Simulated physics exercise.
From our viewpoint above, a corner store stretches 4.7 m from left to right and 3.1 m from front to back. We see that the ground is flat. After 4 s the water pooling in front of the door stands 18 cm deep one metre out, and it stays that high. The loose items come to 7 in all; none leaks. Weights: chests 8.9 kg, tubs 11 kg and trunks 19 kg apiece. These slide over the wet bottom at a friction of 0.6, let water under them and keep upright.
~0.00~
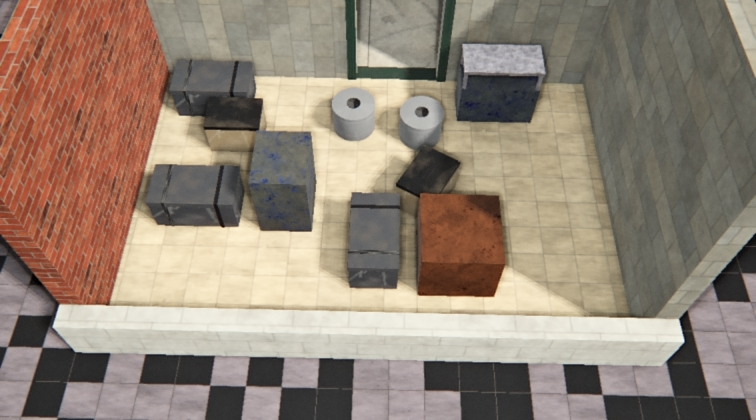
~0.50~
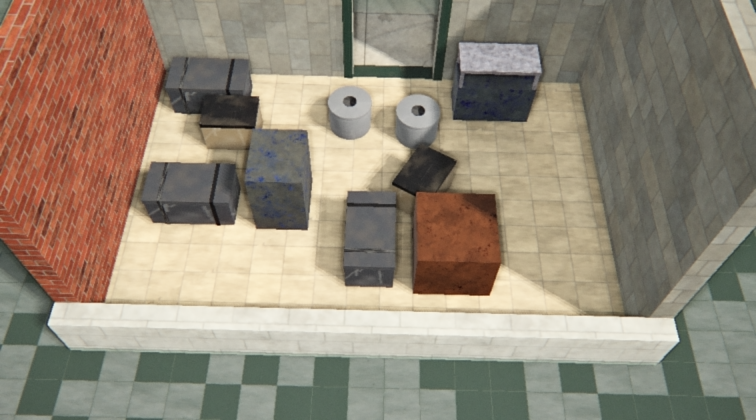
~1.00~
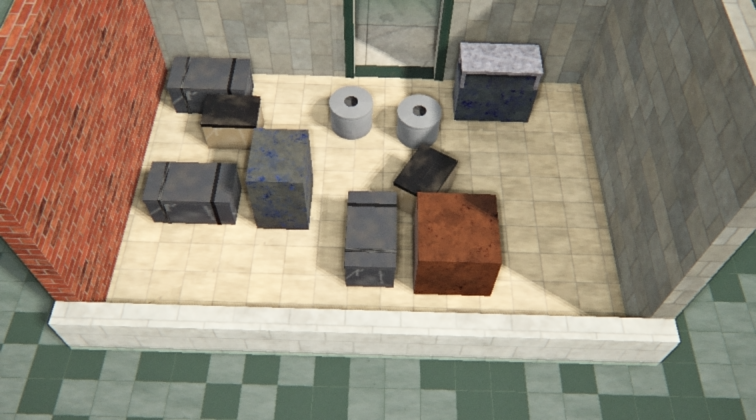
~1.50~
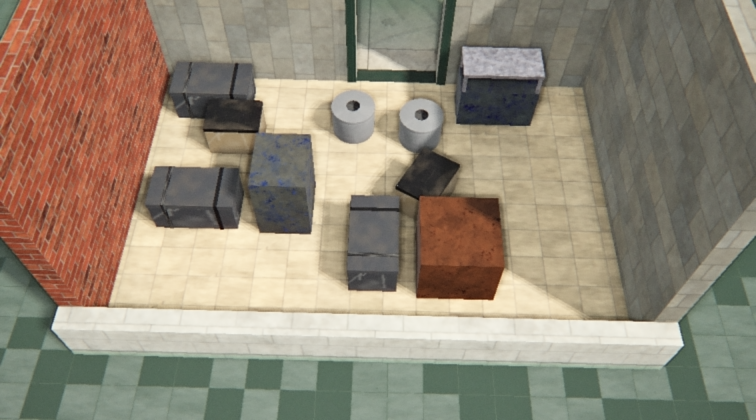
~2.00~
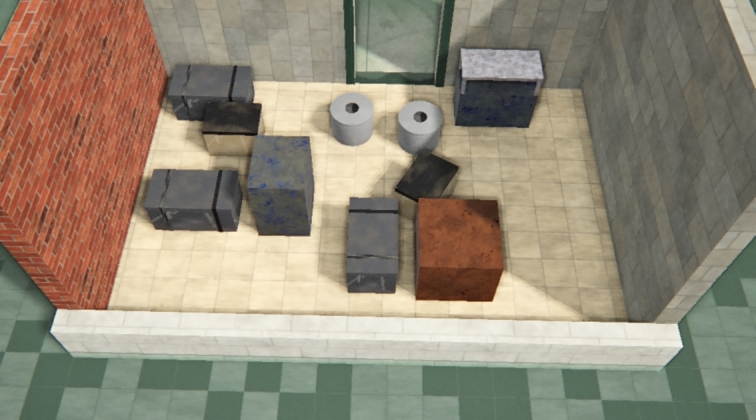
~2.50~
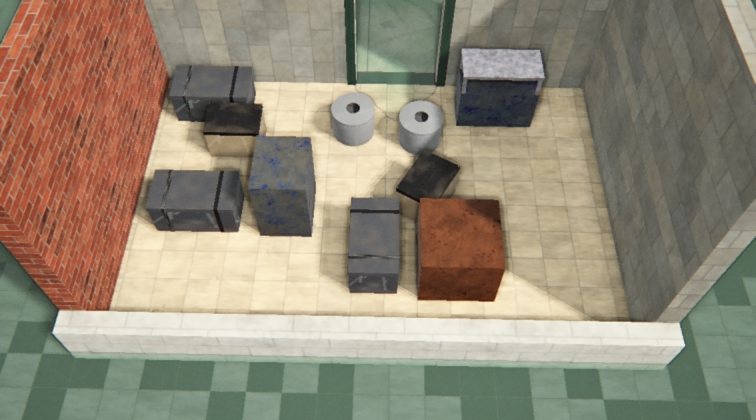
The clip shows a small tiled room from above, with a brick wall at left, a door at the back, and dark trunks, boxes and two grey cylinders that stay still while the outer checkered floor changes to green.
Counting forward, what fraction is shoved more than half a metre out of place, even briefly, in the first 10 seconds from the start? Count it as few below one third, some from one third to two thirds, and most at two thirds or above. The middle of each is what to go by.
Some.
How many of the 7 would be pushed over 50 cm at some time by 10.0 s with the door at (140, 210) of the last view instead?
1.
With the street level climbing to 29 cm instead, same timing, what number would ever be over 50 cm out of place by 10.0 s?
With that change, 7 of them.
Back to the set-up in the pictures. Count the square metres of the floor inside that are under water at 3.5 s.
Roughly 1.5 m2.
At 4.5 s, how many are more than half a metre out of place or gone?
The count is 0.
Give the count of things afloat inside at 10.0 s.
Just then, the number is 2.
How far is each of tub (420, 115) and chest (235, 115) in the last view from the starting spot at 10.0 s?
Shifts: 100 cm / 0 cm.
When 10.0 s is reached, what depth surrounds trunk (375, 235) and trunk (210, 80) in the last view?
Roughly 6 and 4 cm.
After 3.5 s 0 of 7 are over 50 cm from their spots; 0 afloat.
After 4.5 s 0 of 7 are over 50 cm from their spots; 0 afloat.
After 7.0 s 2 of 7 are over 50 cm from their spots; 2 afloat.
After 10.0 s 3 of 7 are over 50 cm from their spots, and 3 have been at some point; 2 afloat.
